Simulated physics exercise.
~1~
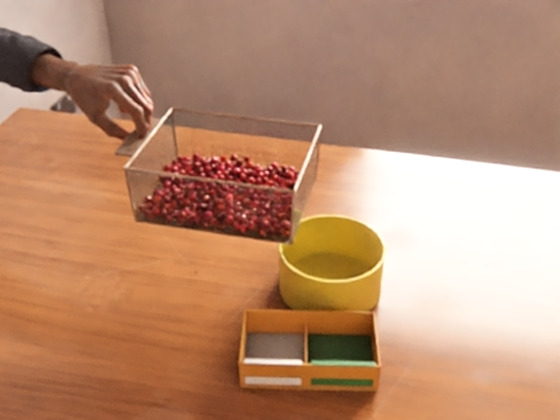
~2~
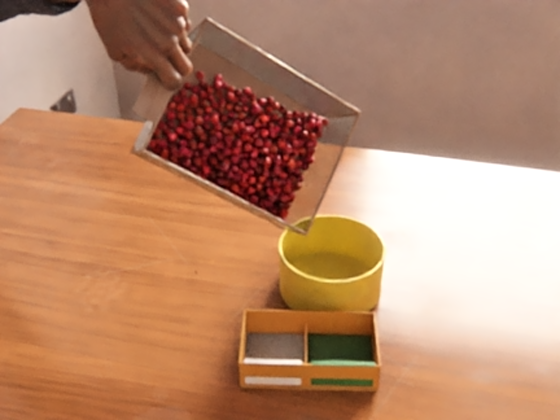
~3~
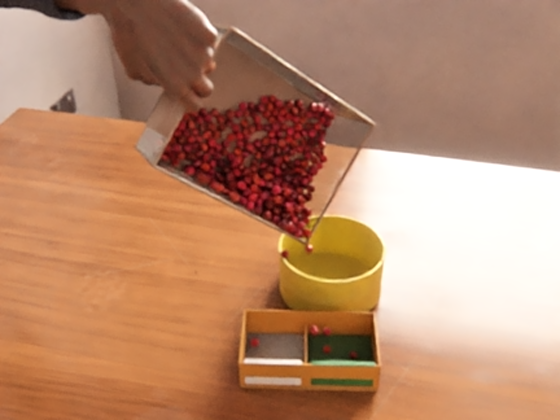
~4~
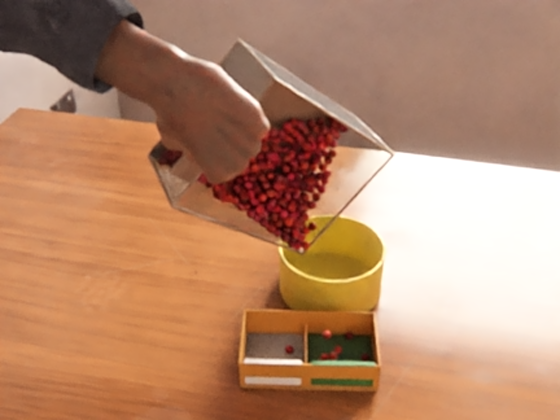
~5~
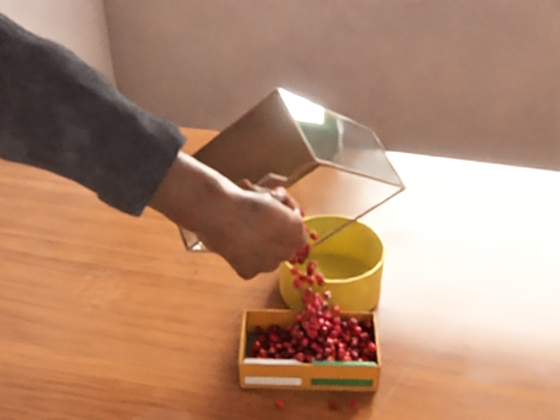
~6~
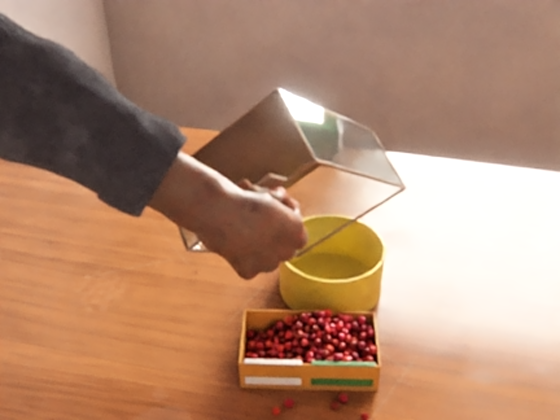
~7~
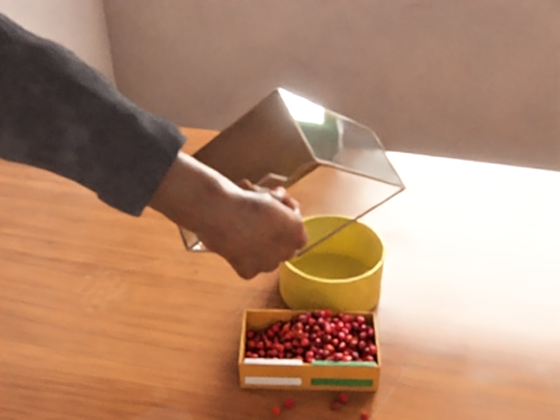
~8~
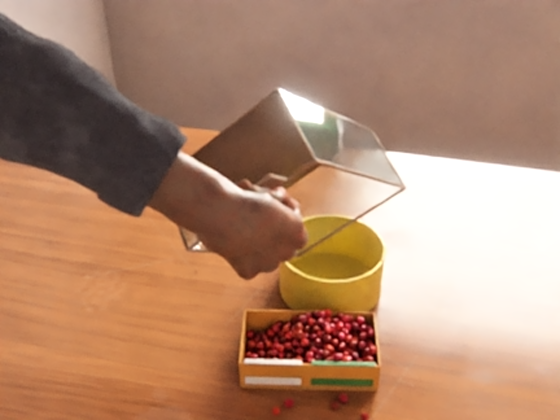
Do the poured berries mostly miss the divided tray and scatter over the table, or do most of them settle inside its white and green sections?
Most of them settle in the tray, with a good share in both the white and green sections. Only a few lie on the table in front, and the yellow pot gets none.
